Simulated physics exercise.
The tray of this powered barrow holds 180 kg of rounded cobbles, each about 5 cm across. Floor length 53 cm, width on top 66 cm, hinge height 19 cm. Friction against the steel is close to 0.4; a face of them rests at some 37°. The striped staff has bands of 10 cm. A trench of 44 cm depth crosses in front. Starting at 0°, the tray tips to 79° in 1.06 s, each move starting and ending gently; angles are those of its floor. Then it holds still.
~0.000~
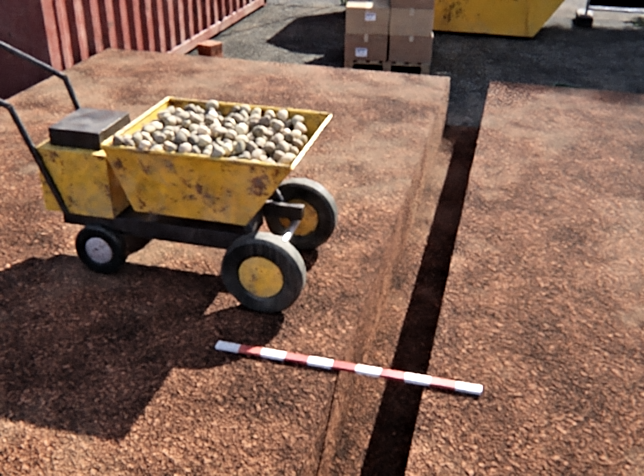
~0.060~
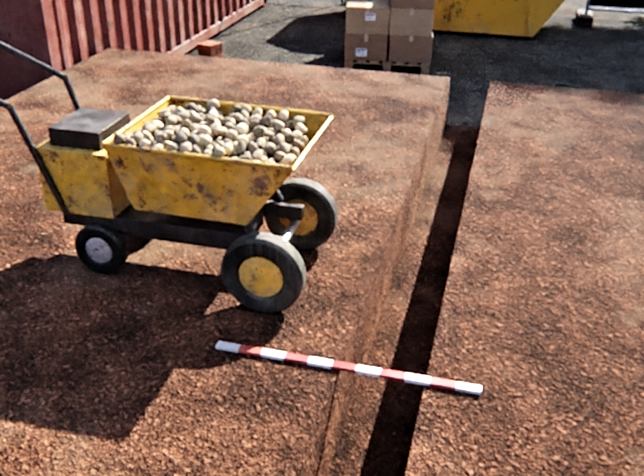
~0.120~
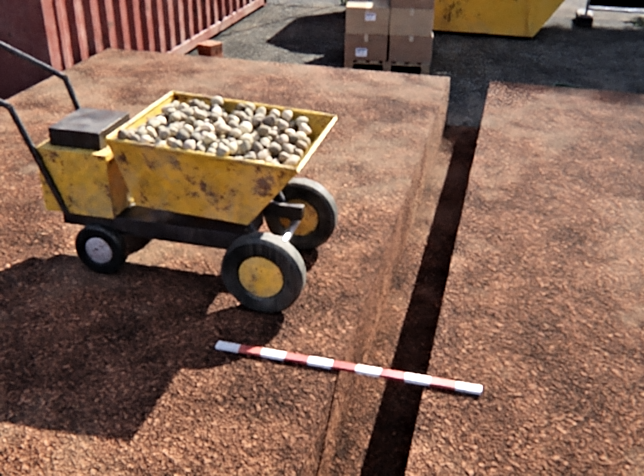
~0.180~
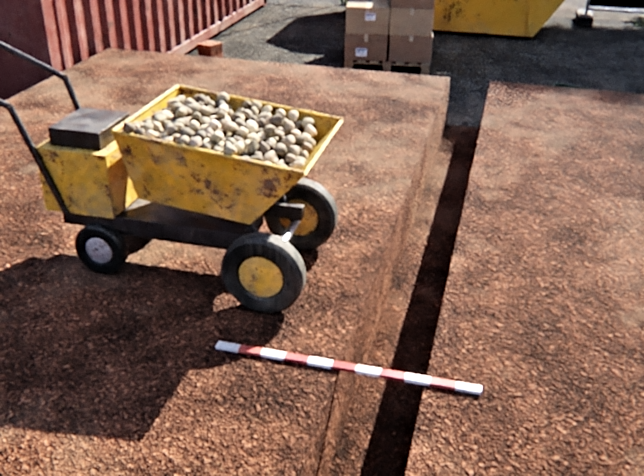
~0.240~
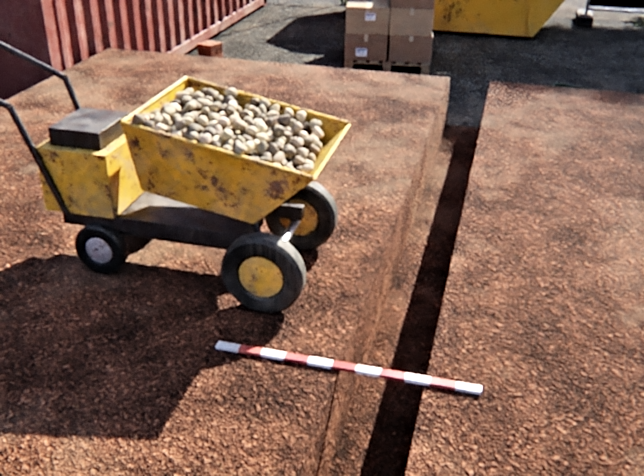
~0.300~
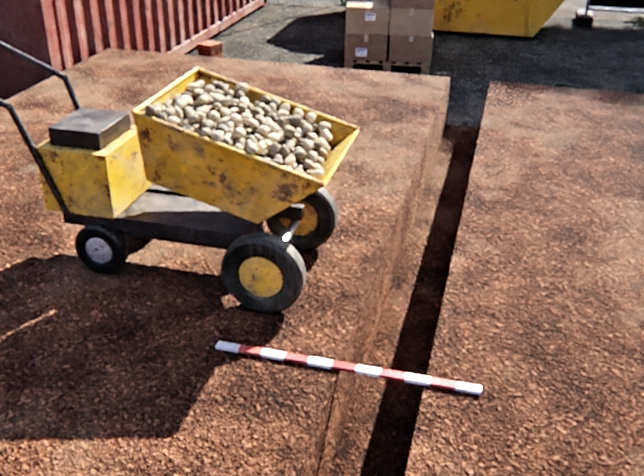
A yellow powered barrow heaped with rounded pale stones stands at left on sunlit reddish-brown gravelly ground, seen from above at an angle by a still camera. A red-and-white striped staff lies across a dark trench to its right, with a red container, cardboard boxes and a yellow skip behind. The tray tilts slowly, then faster, its rear rising and the stones shifting with it.
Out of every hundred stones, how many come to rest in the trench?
Roughly 58 per cent ends in the trench.
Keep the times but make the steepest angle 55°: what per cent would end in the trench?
In that case some 30 per cent.
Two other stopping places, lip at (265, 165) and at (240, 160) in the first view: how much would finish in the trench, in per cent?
Near 85 per cent from the first place, 100 from the second.
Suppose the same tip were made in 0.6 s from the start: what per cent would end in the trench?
Then about 40 per cent.
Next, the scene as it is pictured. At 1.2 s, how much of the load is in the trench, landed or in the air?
Some 30 per cent.
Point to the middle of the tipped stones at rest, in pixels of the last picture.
Near (432, 347).
After 0.8 s the floor is at 67°; 100 % in the tray; the foremost stones are at (409, 243).
After 1.2 s the floor is at 79°; 44 % in the tray, 28 % in the trench, 28 % past the trench; the foremost stones are at (547, 303).
After 1.5 s the floor is at 79°; 12 % in the tray, 46 % in the trench, 42 % past the trench; the foremost stones are past the picture's edge.
After 3.5 s the floor is at 79°; 0 % in the tray, 58 % in the trench, 42 % past the trench; the foremost stones are past the picture's edge.
